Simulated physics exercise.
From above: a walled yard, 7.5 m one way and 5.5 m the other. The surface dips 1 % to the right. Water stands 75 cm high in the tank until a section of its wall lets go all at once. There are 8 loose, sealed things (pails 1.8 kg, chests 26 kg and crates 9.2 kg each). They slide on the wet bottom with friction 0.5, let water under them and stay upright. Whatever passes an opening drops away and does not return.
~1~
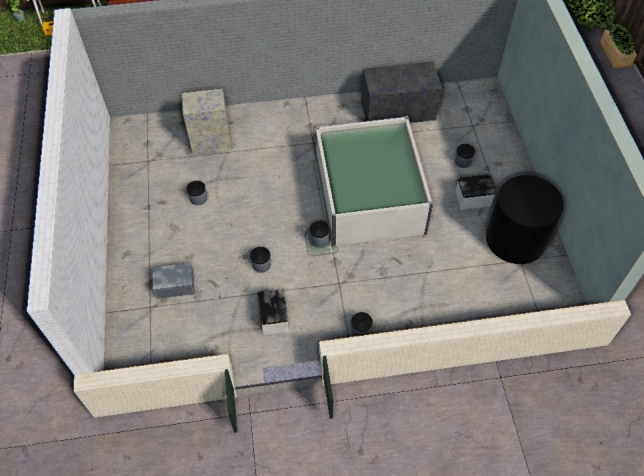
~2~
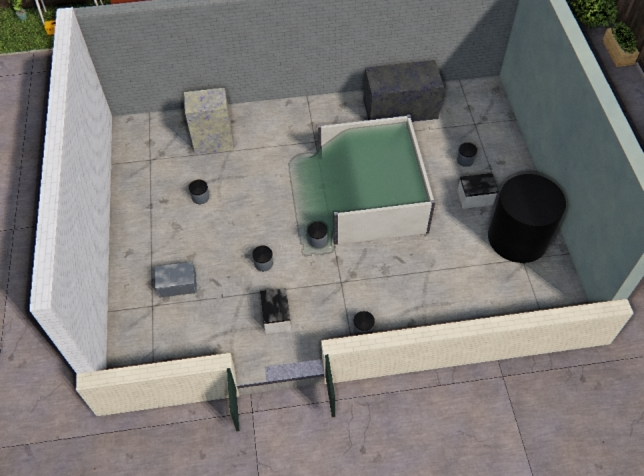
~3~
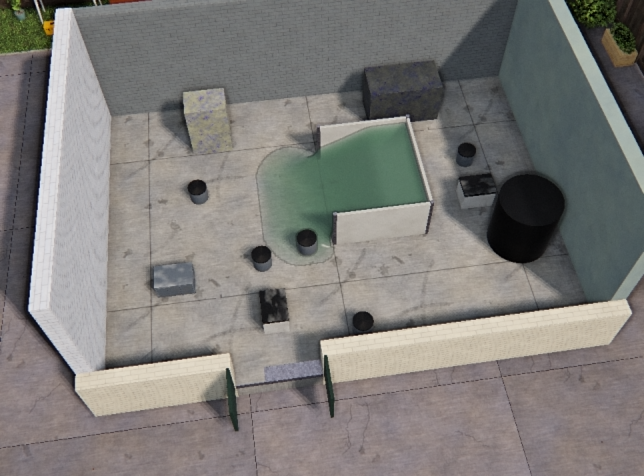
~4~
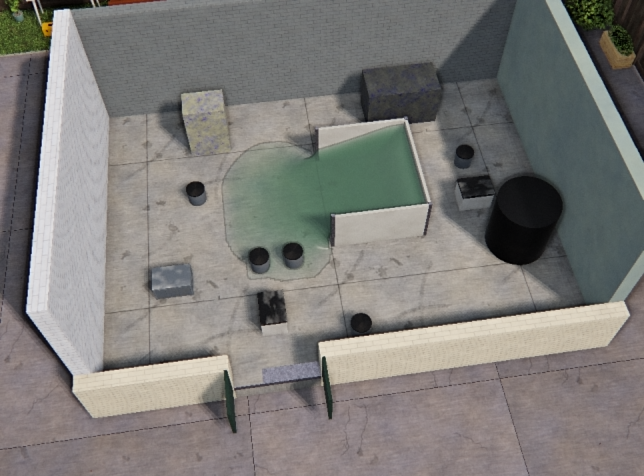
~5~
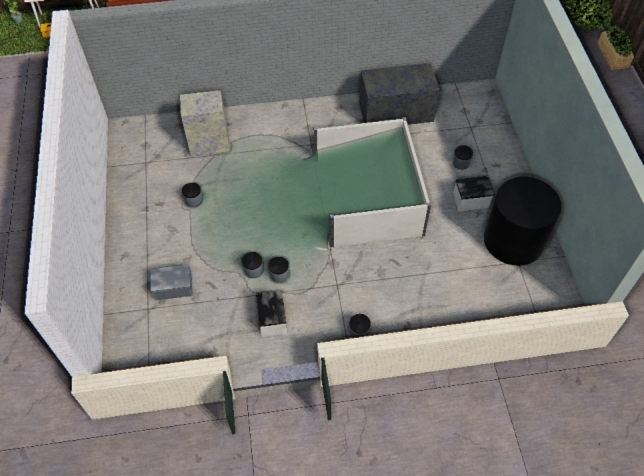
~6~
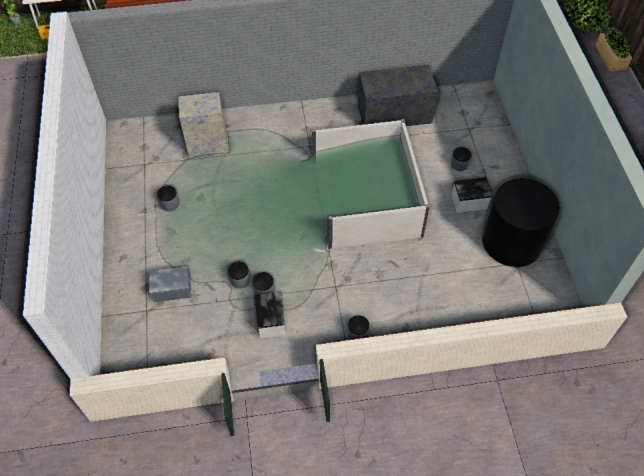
Green water spreads leftward from an open-sided white tank across the yard, shifting dark pails.
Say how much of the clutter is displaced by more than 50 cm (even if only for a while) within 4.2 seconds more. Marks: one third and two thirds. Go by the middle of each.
It is two thirds or above.
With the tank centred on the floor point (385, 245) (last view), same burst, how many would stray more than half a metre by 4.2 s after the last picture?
In that case 6 of them.
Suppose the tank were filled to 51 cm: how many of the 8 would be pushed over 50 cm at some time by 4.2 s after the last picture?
Then 4.
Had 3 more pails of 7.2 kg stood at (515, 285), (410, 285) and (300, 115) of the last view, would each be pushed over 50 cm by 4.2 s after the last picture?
In that order: Less, under, over.
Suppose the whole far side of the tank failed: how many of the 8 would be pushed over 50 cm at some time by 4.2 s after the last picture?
Then 5.
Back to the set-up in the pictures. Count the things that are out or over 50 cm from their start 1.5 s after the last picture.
By then 4.
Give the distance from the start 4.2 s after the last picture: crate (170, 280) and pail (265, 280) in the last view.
In turn: 200 cm, 250 cm.
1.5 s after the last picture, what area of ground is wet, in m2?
Some 21 m2.
Then, 0.4 s after the last picture 3 of 8 are over 50 cm from their spots; 3 afloat.
Then, 1.5 s after the last picture 4 of 8 are over 50 cm from their spots; 4 afloat.
Then, 2.8 s after the last picture 4 of 8 are over 50 cm from their spots; 4 afloat.
Then, 4.2 s after the last picture 6 of 8 are over 50 cm from their spots, and 6 have been at some point; 3 afloat.
